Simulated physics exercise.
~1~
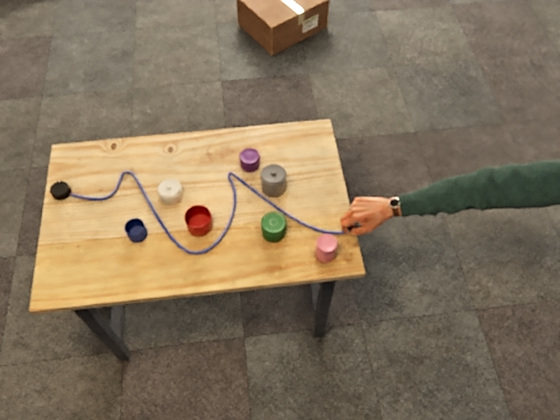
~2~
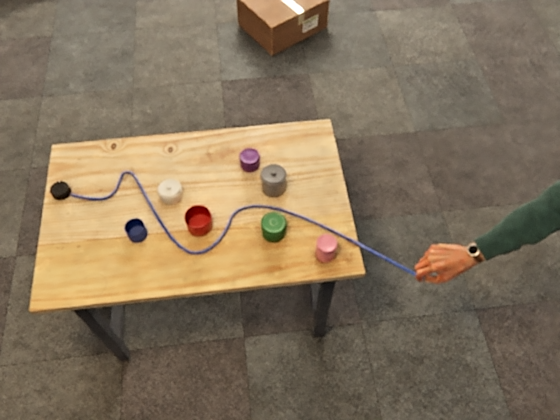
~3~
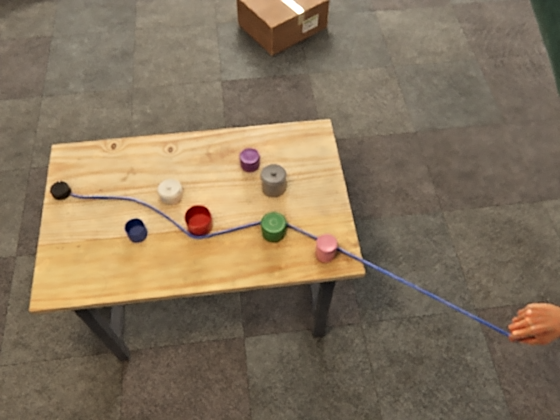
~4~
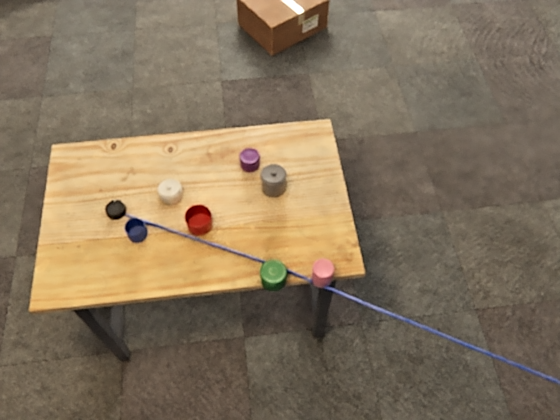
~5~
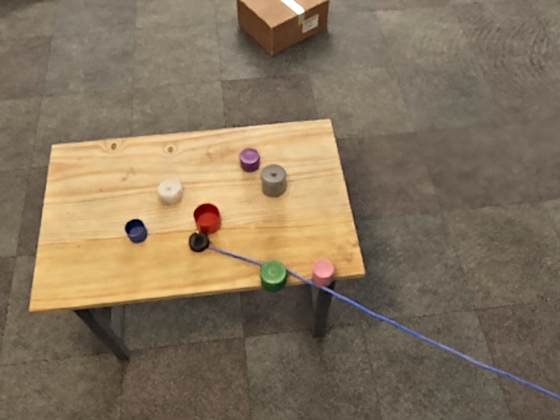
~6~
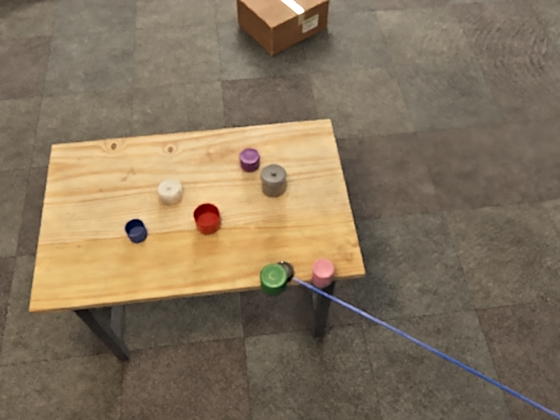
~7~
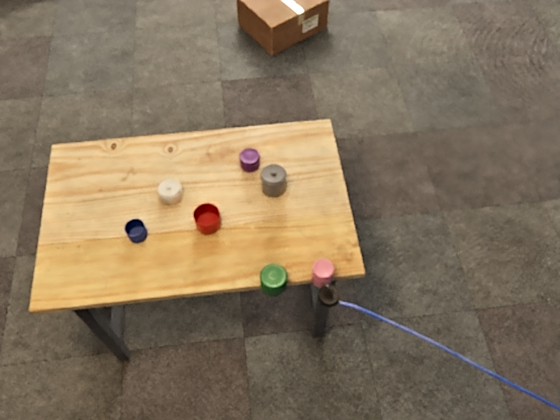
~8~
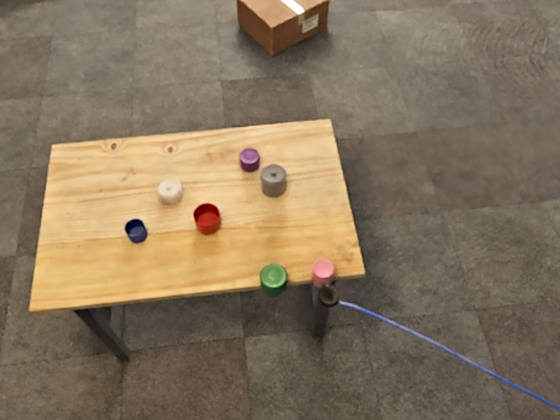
A hand in a green sleeve, seen from above, holds a blue lead at the right of a wooden desk on grey floor tiles, with a cardboard box behind. The lead winds from a round black adaptor at left past white, grey and purple pots and tubs, blue and red cups, and green and pink tubs. The hand pulls it taut toward the lower right and leaves view. The lead drags the green and pink tubs to the front edge as the adaptor slides across, nudging the red cup. The adaptor passes the green tub and hangs just off the edge below the pink one, both tubs still upright at the edge.
